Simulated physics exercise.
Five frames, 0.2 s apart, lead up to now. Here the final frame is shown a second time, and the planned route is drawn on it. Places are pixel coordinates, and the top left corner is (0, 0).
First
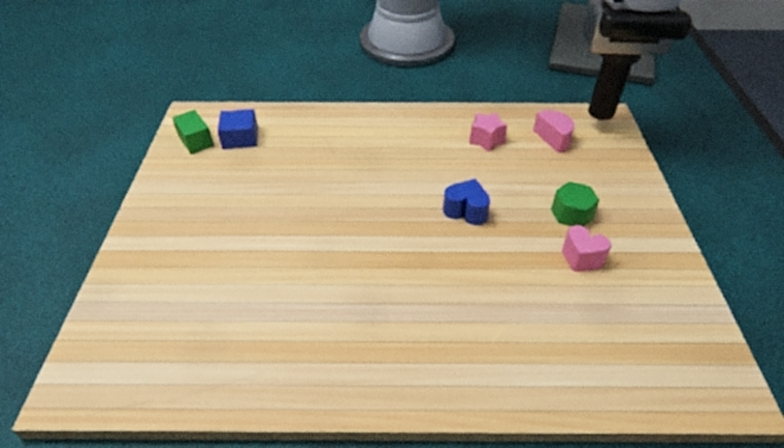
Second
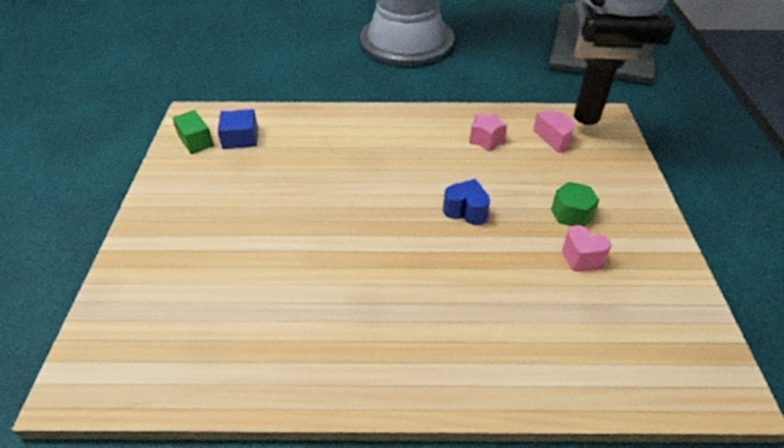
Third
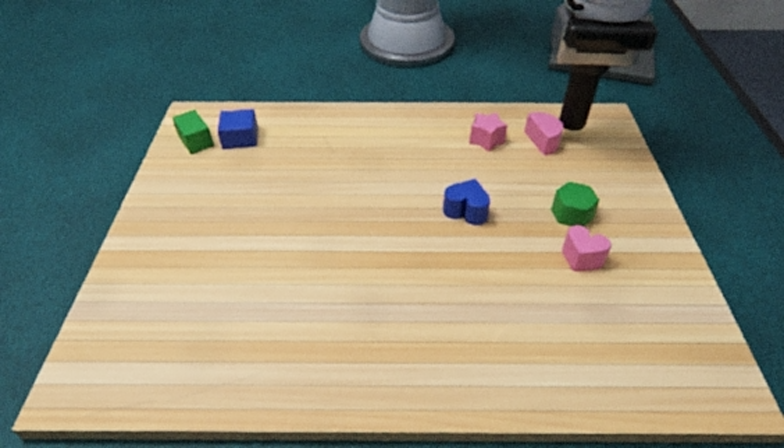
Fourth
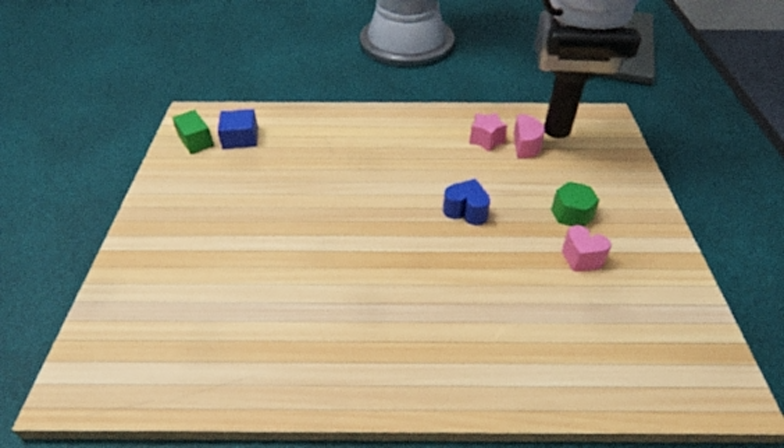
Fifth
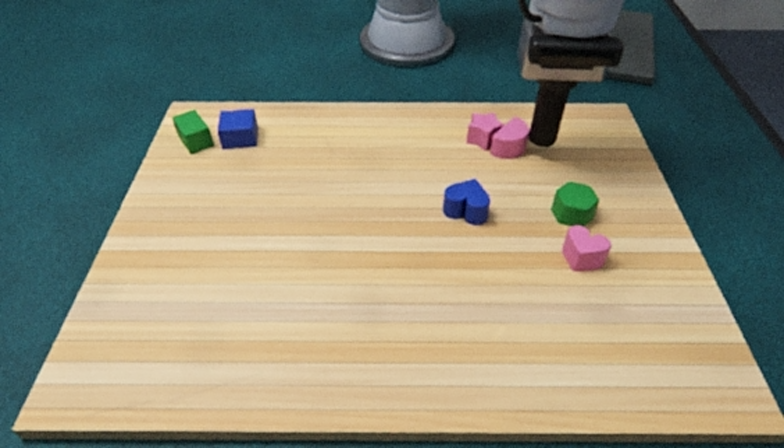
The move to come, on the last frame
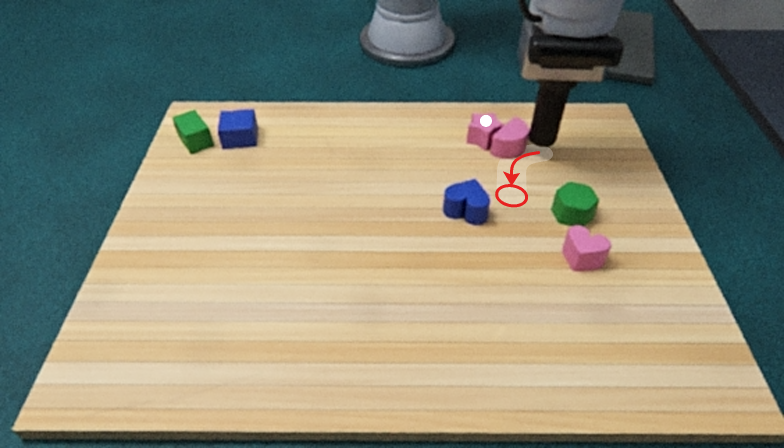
On a light wooden board with green, blue and pink blocks, a black rod held by a robot arm moves left from the upper right corner and pushes the pink D-shaped block leftward against the pink star block, nudging it slightly.
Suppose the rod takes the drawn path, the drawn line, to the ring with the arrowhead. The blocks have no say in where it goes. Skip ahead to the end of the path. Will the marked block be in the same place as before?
Final answer: No.
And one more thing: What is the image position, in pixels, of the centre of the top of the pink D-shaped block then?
The point I'd pick in the picture is (493, 131).
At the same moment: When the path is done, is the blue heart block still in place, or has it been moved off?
Stays where it is.
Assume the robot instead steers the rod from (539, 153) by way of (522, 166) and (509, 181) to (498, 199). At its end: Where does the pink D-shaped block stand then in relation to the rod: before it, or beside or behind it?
Once the path is finished, the pink D-shaped block lies beside or behind the rod.
Path on the board, from (539, 153) by way of (517, 160) and (512, 176) to (512, 196); the dot is on the pink star block.
What follows on the original path. Halfway along, rod at (514, 156); pink star block at (472, 118), turned 15° clockwise; pink D-shaped block at (493, 131), turned 30° clockwise.
At the end, rod at (514, 183); blue heart block in place; pink star block at (472, 118), turned 15° clockwise; pink D-shaped block at (493, 131), turned 30° clockwise.
